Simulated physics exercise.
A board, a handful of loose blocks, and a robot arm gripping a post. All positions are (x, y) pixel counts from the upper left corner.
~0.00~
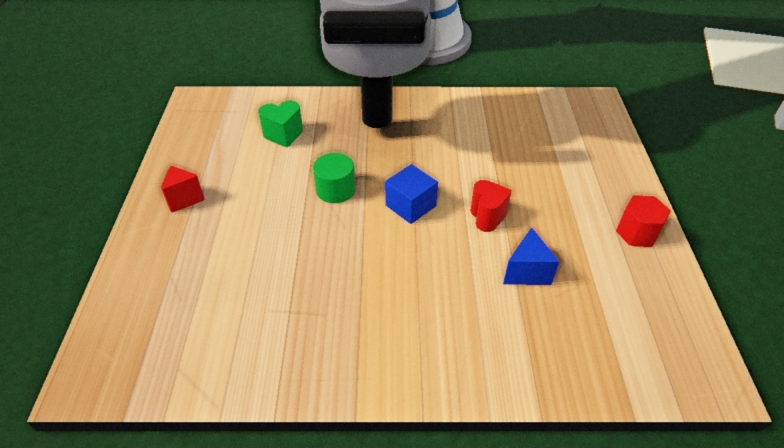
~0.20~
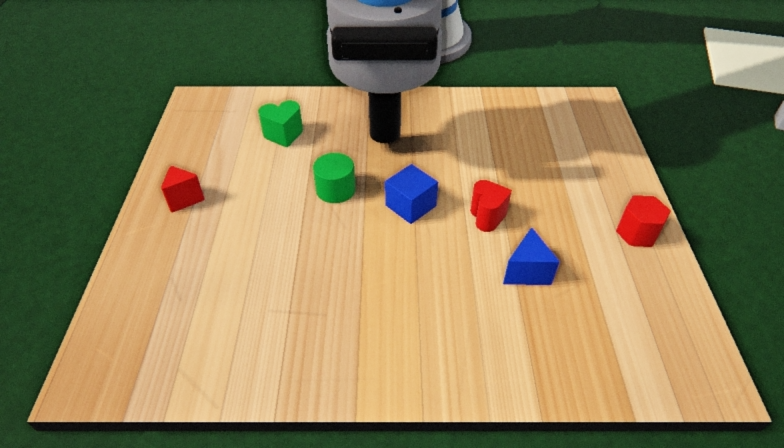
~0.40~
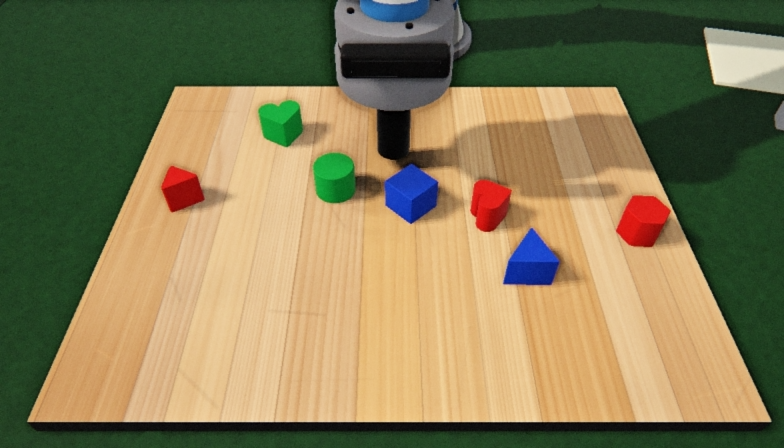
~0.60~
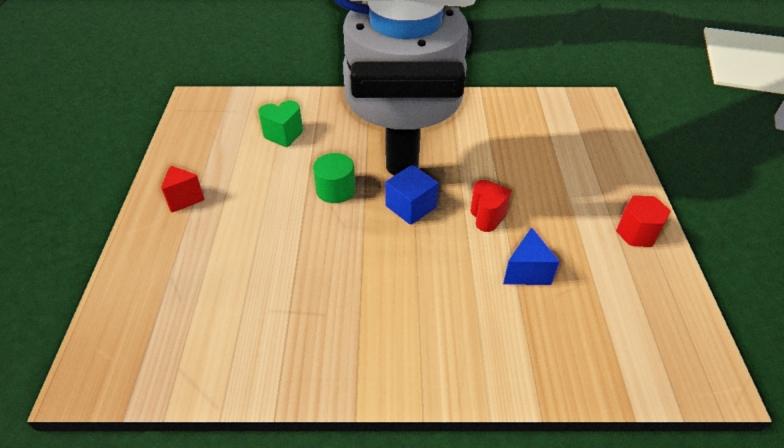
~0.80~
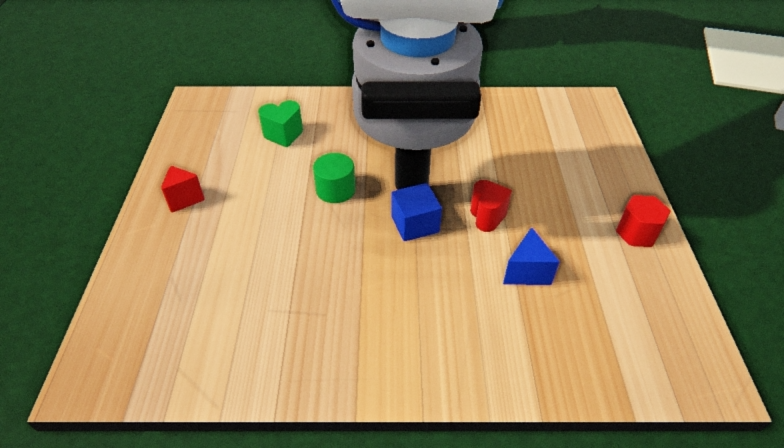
A robot arm holding a dark post moves forward and slightly right over a wooden board scattered with red, green and blue blocks. The post reaches the blue square block from behind and pushes it a short way toward the viewer, turning it slightly, while the other blocks stay still.
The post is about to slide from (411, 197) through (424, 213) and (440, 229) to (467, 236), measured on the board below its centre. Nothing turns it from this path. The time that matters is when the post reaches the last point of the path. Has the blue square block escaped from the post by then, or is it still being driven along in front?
Left aside or behind.
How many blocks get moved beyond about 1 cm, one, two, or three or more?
My answer is one.
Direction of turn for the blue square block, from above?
Rotation: Clockwise.
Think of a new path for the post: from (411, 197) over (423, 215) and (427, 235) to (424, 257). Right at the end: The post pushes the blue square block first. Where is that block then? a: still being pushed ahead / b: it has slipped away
That would be a.
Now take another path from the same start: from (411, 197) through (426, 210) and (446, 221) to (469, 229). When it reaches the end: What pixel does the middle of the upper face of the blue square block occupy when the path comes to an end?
It is going to be at (425, 219).
What follows on the original path. Halfway along, post at (433, 210); blue square block at (422, 225), turned 45° clockwise.
At the end, post at (468, 224); blue square block at (424, 230), turned 60° clockwise; red heart not moved.
